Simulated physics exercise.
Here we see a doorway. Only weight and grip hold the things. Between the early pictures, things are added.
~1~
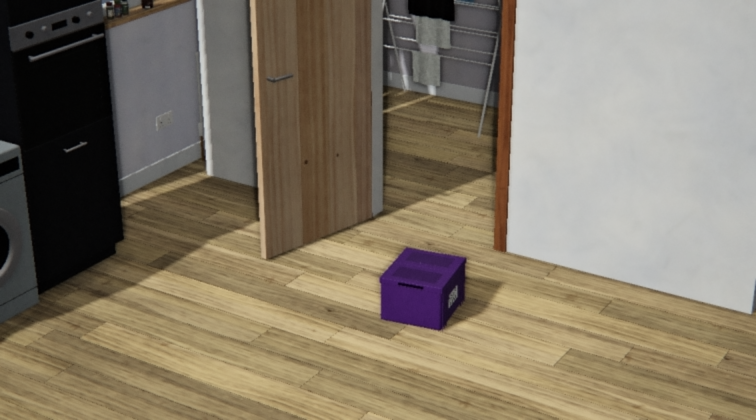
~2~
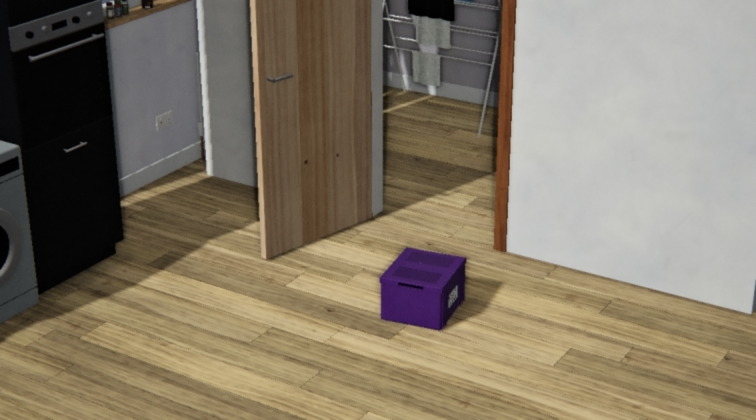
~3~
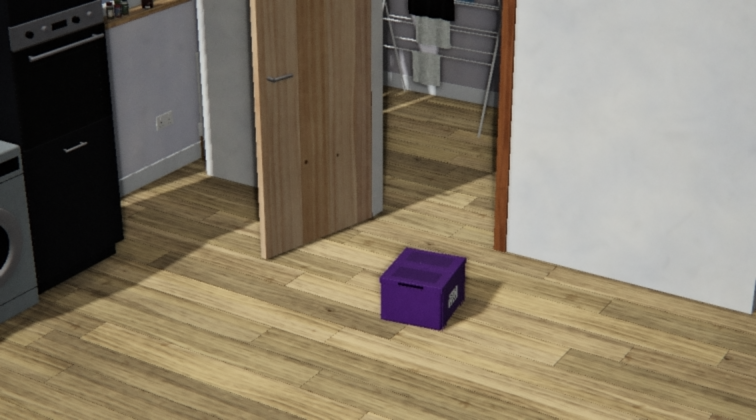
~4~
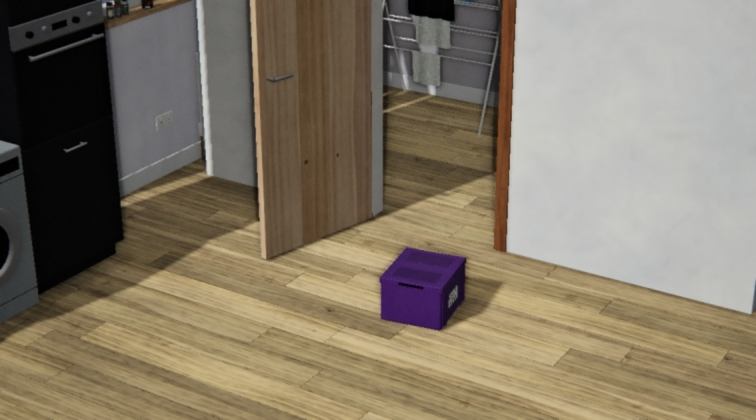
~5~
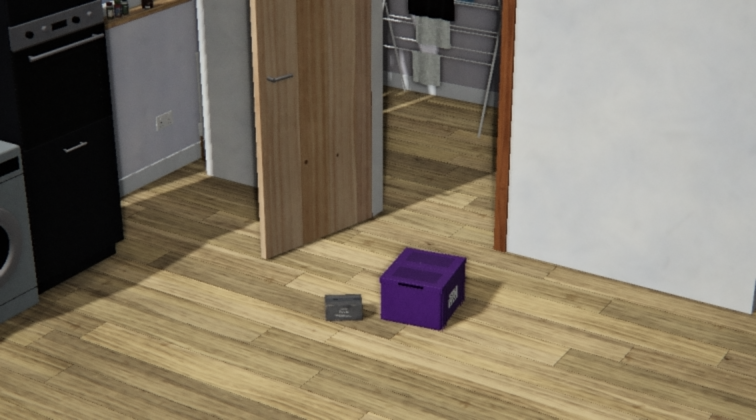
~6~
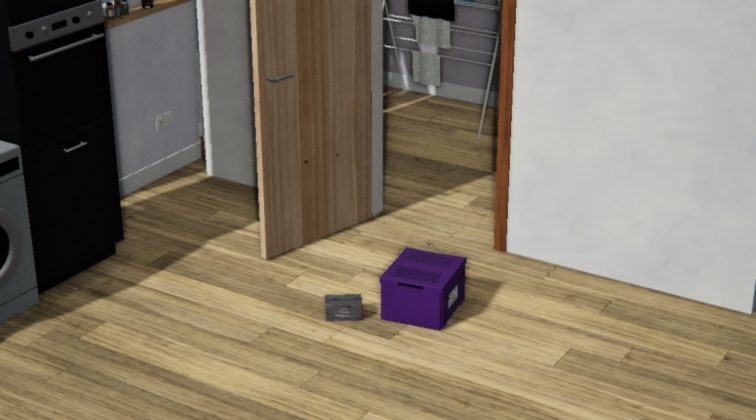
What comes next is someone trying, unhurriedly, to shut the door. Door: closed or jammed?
The door finds its frame.
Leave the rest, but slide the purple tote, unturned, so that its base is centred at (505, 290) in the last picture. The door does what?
Well, after that the door swings fully home.
Then, 0.80 s past the last view, door at 83°.
Then, 1.60 s past the last view, door at 48°.
Then, 2.30 s past the last view, door at 16°.
Finally, door at 0°; both still in place. Final places as the last picture's camera would see them, grey box near (344, 308).
